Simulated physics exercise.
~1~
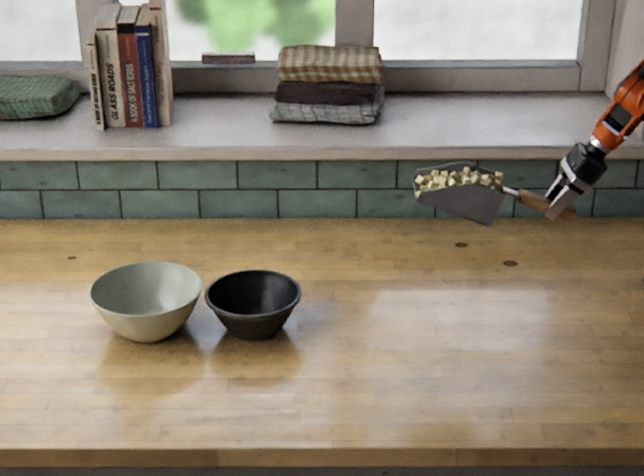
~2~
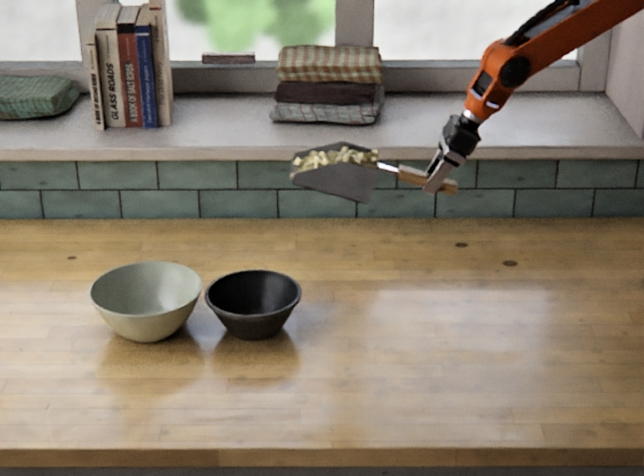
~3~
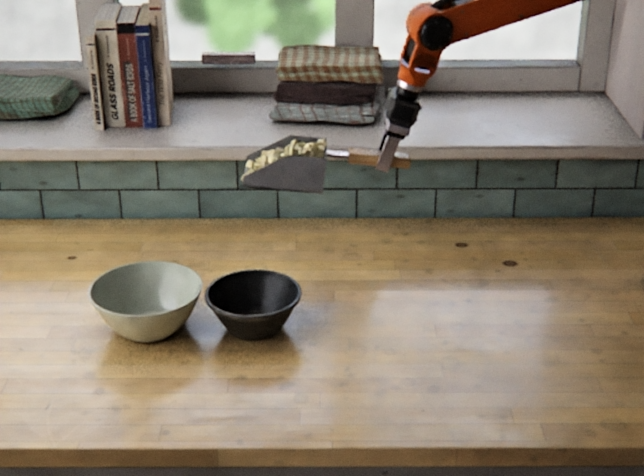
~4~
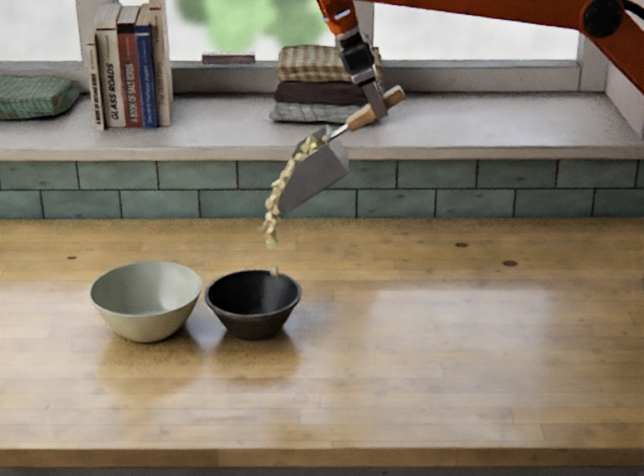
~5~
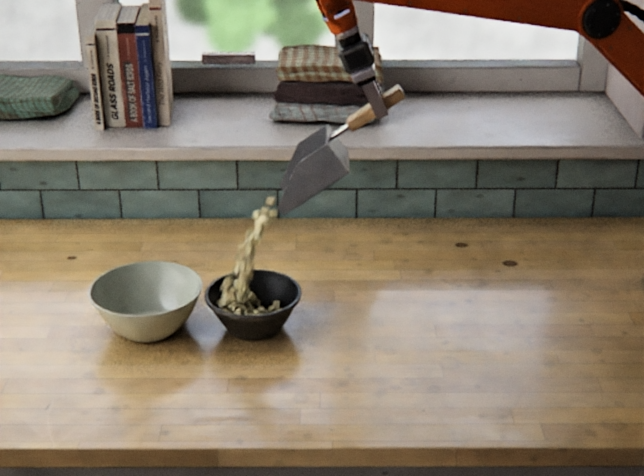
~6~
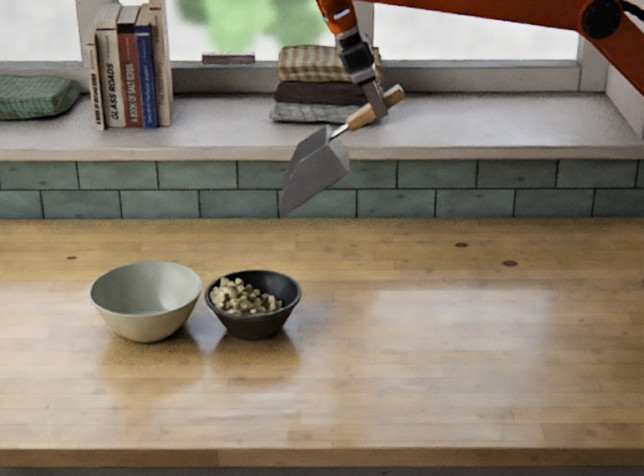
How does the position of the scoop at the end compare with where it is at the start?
At the start the scoop is over at the right side of the view, in front of the tiled wall. By the end it is well to the left of there and a little higher, just above and to the right of the black bowl.
